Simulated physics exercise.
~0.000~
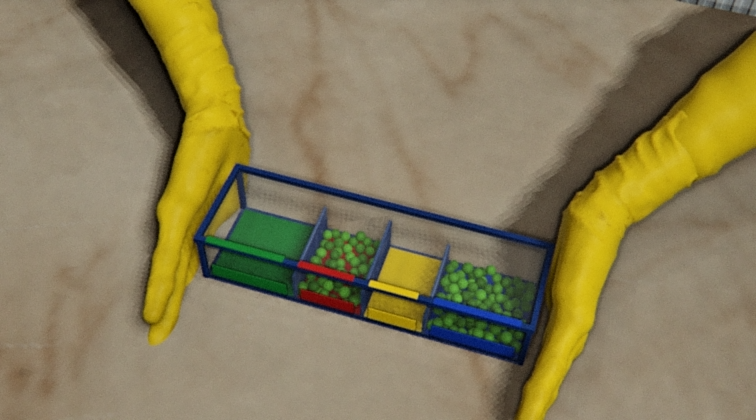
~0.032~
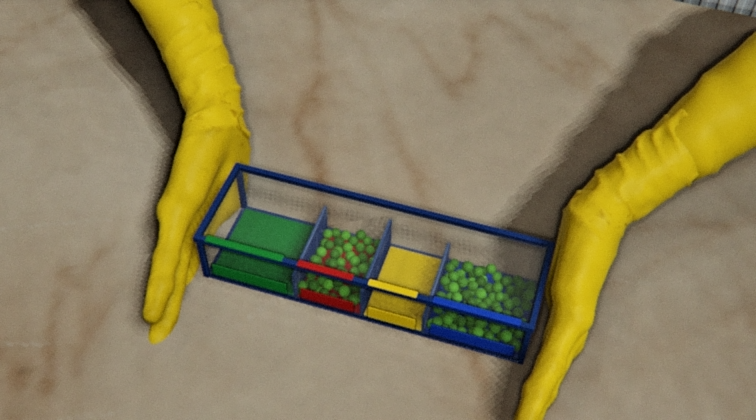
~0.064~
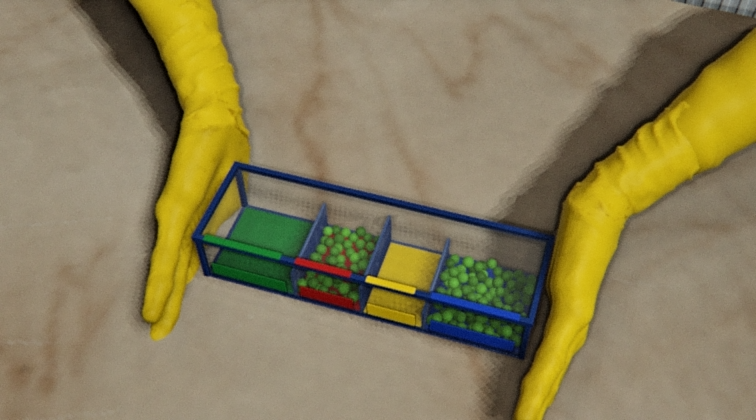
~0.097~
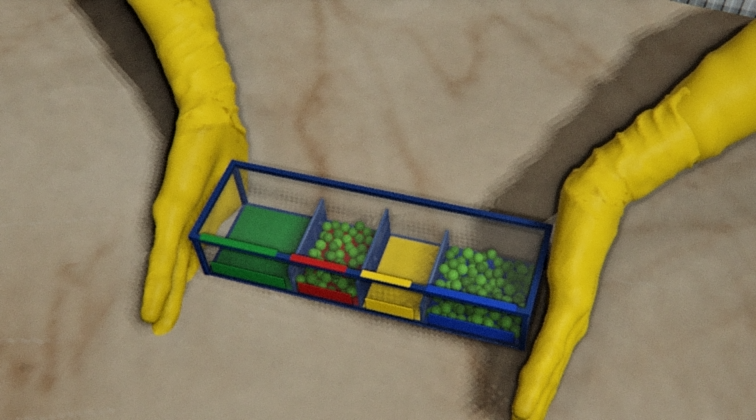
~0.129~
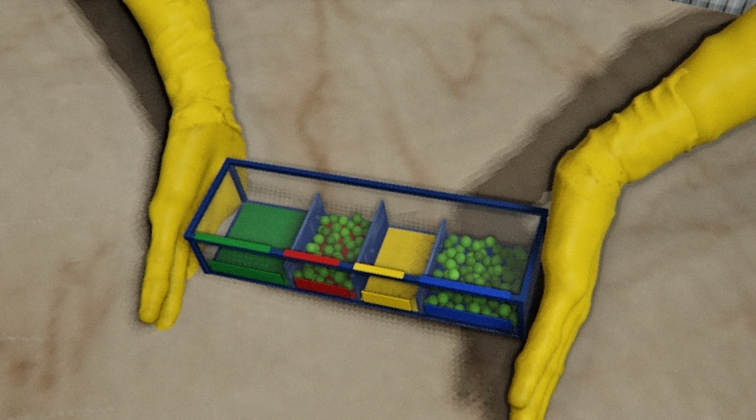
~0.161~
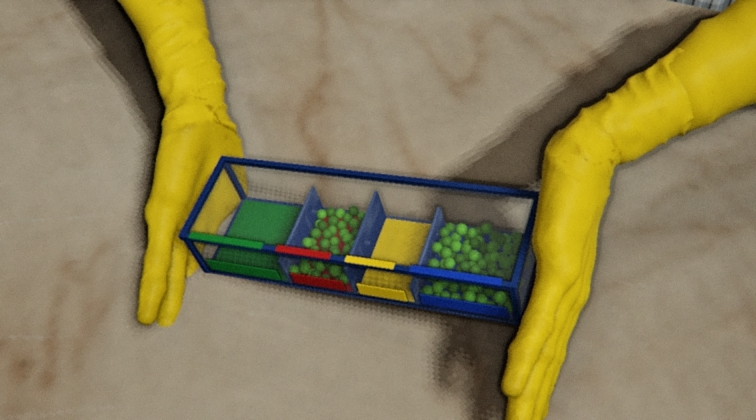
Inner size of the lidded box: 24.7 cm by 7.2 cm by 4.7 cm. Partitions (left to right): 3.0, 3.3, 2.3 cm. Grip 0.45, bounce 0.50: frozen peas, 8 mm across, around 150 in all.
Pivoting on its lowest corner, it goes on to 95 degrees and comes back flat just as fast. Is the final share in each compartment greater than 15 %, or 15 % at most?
One by one: Red compartment: Crosses the line; blue compartment: Stays behind the line; green compartment: Crosses the line; yellow compartment: Crosses the line.
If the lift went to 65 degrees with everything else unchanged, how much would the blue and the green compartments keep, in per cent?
Blue: 40; green: 5 (per cent).
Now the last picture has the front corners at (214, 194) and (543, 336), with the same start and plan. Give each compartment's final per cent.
Red 15 %, blue 80 %, green 0 %, yellow 5 %.
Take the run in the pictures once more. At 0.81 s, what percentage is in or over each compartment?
It splits as red 40, blue 45, green 5 and yellow 15 percent.
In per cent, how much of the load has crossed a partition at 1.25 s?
Roughly 75 %.
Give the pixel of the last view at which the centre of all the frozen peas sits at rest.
Around (328, 278).
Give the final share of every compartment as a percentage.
Per cent by compartment - red 30, blue 5, green 35, yellow 30.
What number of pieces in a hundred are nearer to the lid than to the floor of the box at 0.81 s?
About 70 %.
After 0.81 s, tilt 95 degrees; red 40 %, blue 45 %, green 5 %, yellow 15 %.
After 1.25 s, tilt 41 degrees; red 35 %, blue 5 %, green 35 %, yellow 30 %.
Then, at 1.76 s, tilt 0 degrees; red 30 %, blue 5 %, green 35 %, yellow 30 %.
At rest (2.2 s), red 30 %, blue 5 %, green 35 %, yellow 30 %.
